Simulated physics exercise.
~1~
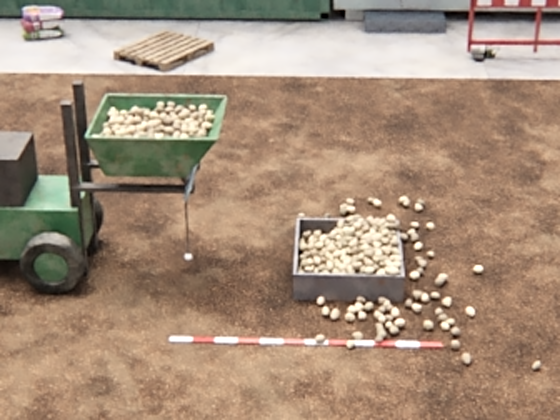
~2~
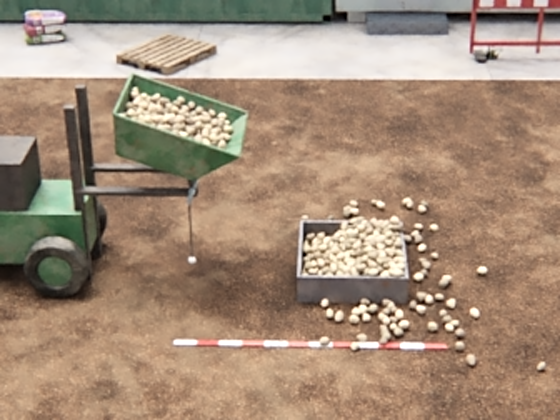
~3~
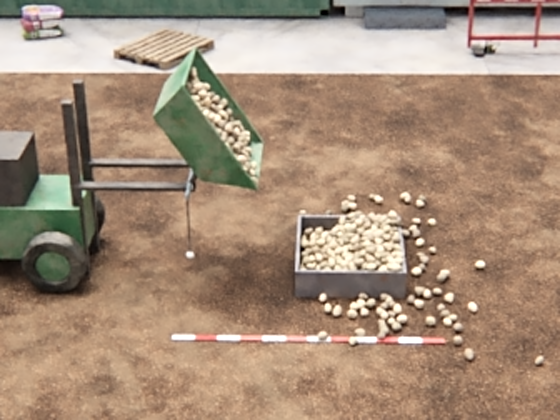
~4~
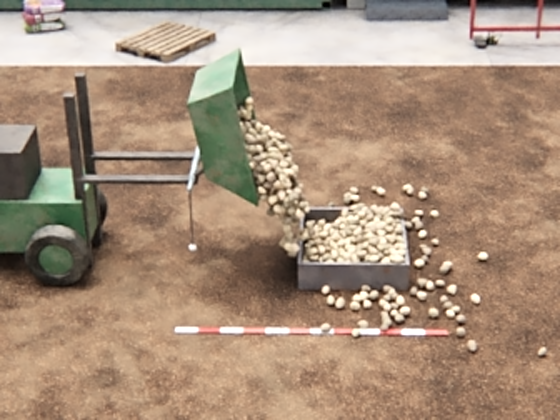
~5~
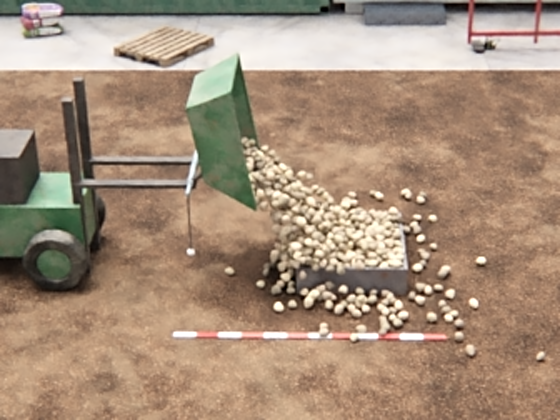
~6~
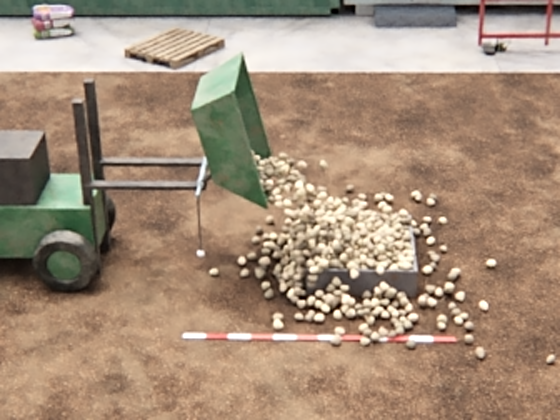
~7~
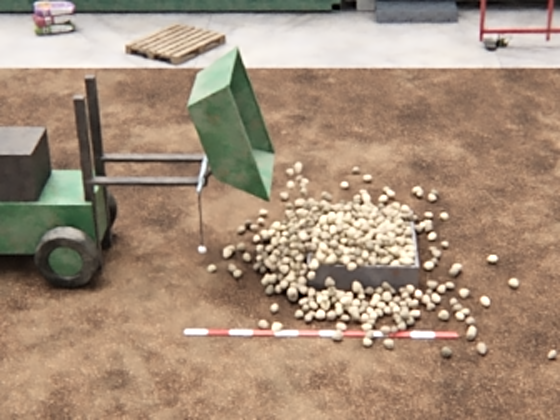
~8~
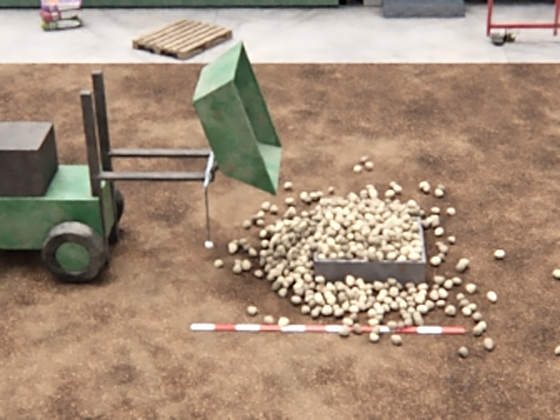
Green forklift tipping its skip of pale cobbles rightward over an already heaped grey bin, leaving stones spilled around it, skip empty.
